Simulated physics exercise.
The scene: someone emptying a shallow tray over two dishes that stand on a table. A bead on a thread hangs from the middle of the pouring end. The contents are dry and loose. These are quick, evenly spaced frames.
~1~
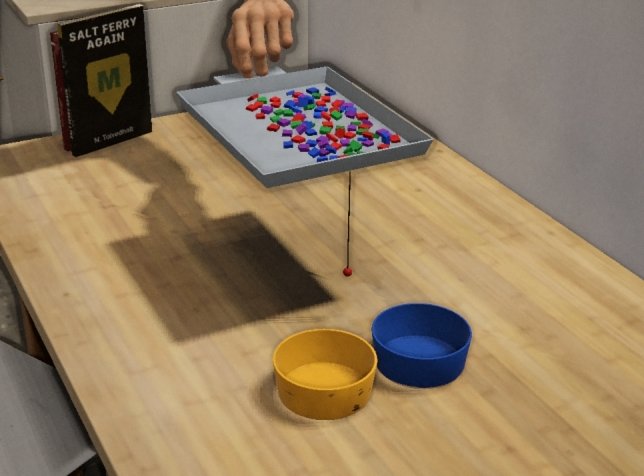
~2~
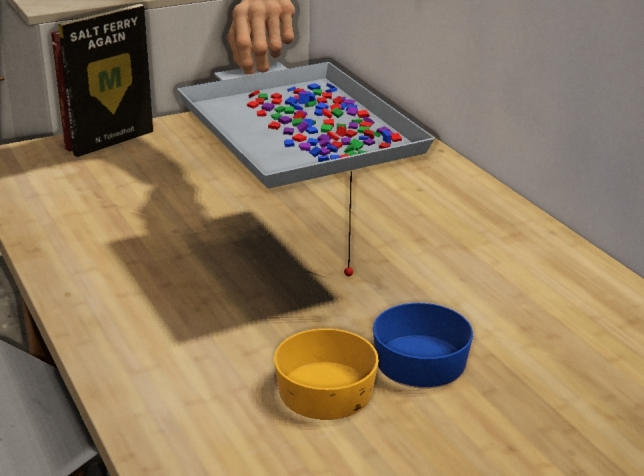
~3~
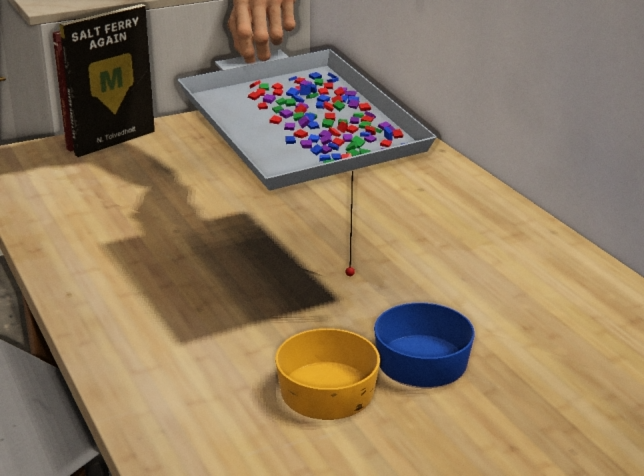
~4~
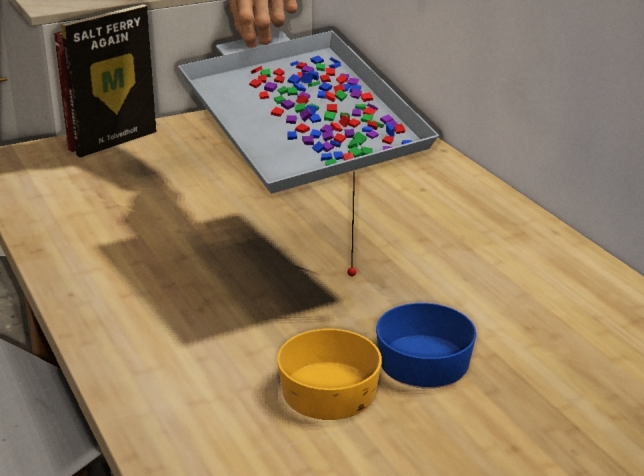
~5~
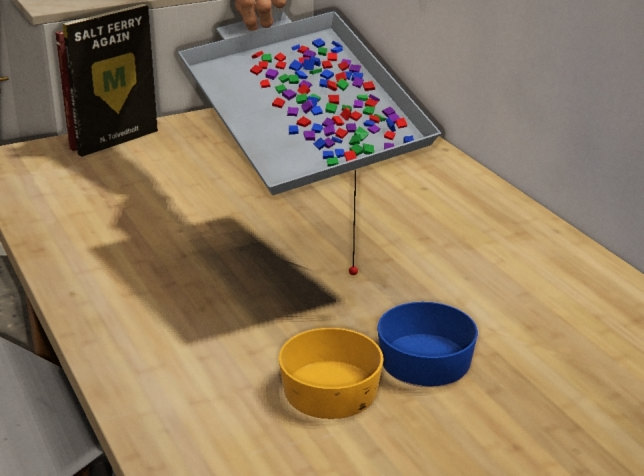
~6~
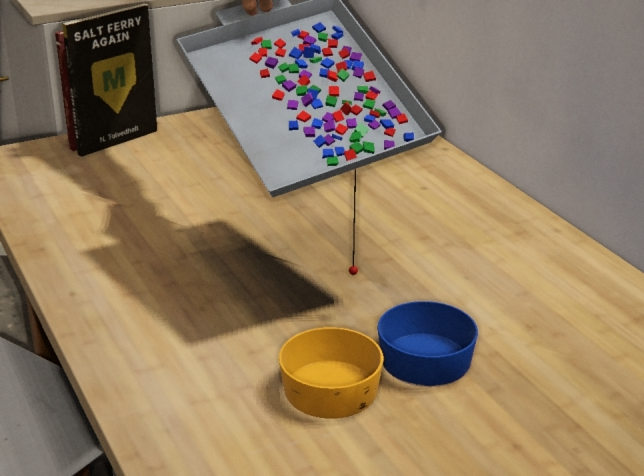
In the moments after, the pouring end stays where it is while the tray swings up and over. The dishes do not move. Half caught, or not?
In the dishes lies only the smaller part of it.
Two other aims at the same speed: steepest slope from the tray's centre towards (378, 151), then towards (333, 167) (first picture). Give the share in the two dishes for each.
The first gives 0 %, the second 10 %.
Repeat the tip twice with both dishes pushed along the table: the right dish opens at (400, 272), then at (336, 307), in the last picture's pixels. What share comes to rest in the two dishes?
First some 70, then 70 per cent.
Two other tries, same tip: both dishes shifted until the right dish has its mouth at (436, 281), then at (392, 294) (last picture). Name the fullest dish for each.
The first try: The left-hand dish. The second: The left-hand dish.
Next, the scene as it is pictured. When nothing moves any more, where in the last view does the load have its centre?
Near (304, 345).
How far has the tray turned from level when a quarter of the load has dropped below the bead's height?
Roughly 90°.
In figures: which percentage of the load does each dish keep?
The left dish has 0 per cent, the right dish has 0.
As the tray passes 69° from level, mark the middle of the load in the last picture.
Near (322, 158).
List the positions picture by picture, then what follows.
The first frame shows corners of the pouring end at (267, 171) and (426, 138), level; middle of the load at (328, 125), mosaic tiles; left dish at (349, 400); right dish at (447, 370); bead on its thread at (348, 272).
The second frame shows corners of the pouring end at (268, 171) and (427, 137), level; middle of the load at (329, 123).
The third frame shows corners of the pouring end at (269, 174) and (428, 136), tipped barely, lowest at the left corner; middle of the load at (330, 117).
The fourth frame shows corners of the pouring end at (271, 178) and (431, 134), tipped a little, lowest at the left corner; middle of the load at (332, 109).
The fifth frame shows corners of the pouring end at (273, 181) and (433, 131), tipped clearly, lowest at the left corner; middle of the load at (334, 100).
The sixth frame shows corners of the pouring end at (273, 185) and (433, 129), tipped clearly, lowest at the left corner; middle of the load at (334, 92); left dish at (355, 399); right dish at (454, 368).
Soon, tray tipped steeply; all on the tray.
A while on, tray tipped past a quarter turn; a small part on the tray; a stray few in the left dish; about half outside both; about a third in the air.
Towards the end, tray tipped past a quarter turn; a stray few in the left dish; a stray few in the right dish; nearly all outside both.
Finally, tray tipped past a quarter turn; a stray few in the left dish; a stray few in the right dish; nearly all outside both.
